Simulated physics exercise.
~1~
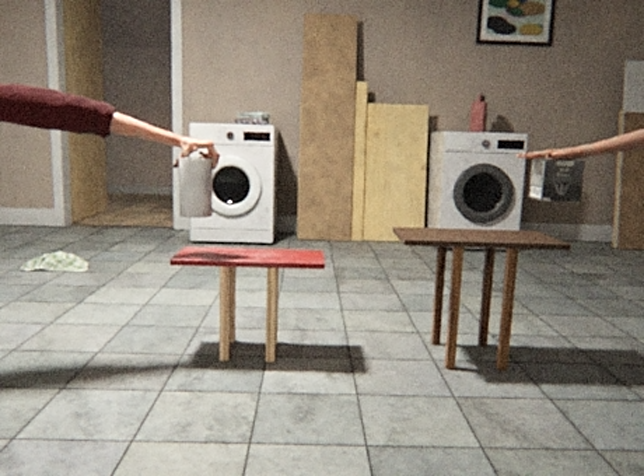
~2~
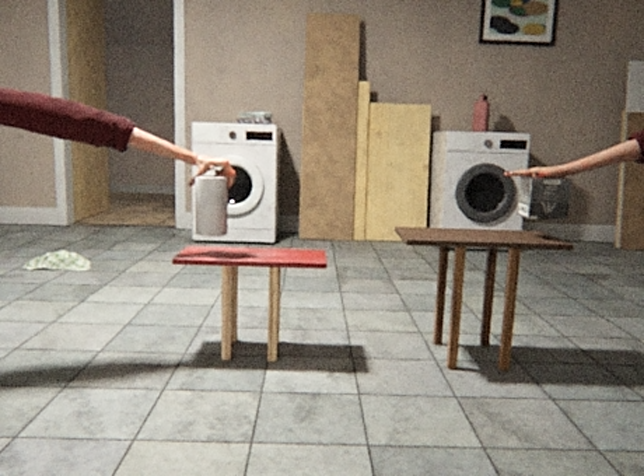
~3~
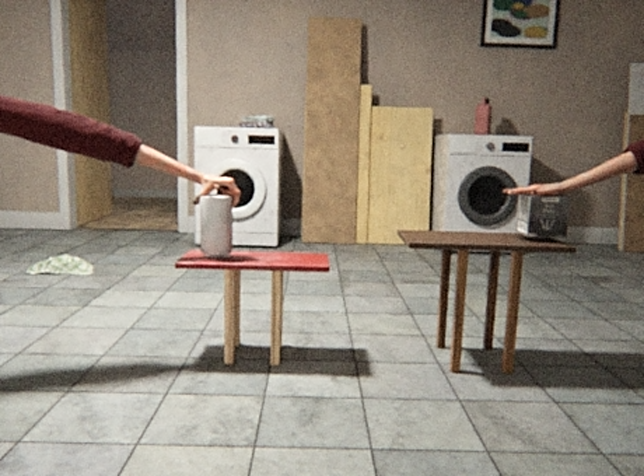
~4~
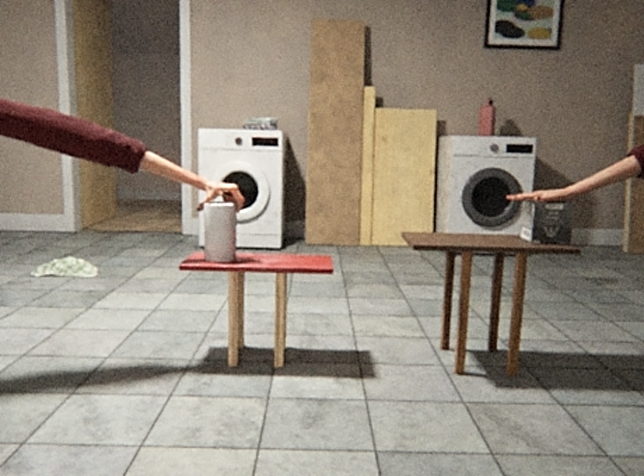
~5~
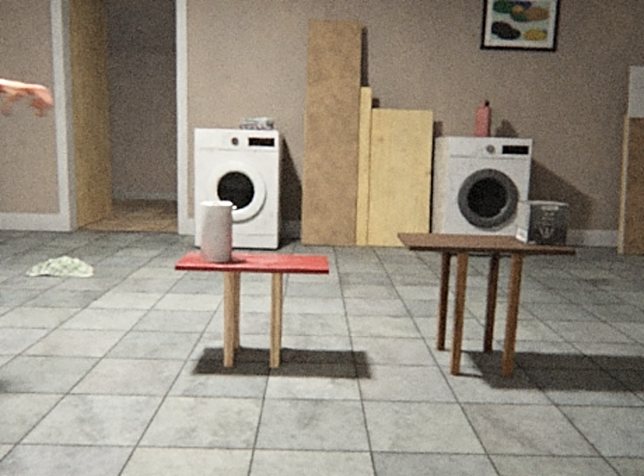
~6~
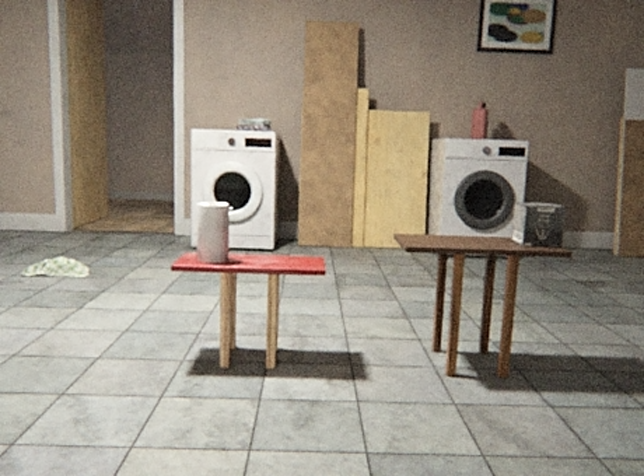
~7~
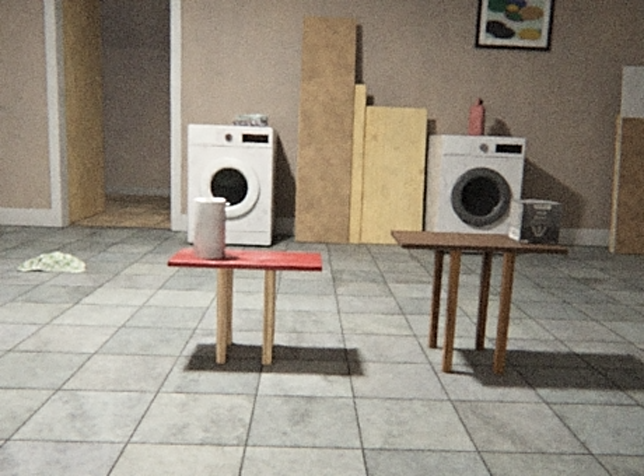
In this clip, two hands reach in from either side, lowering a pale roll onto a small red-topped table at left and a clear box onto a brown table at right. The hands withdraw, and both tables stay standing with the objects resting on top.
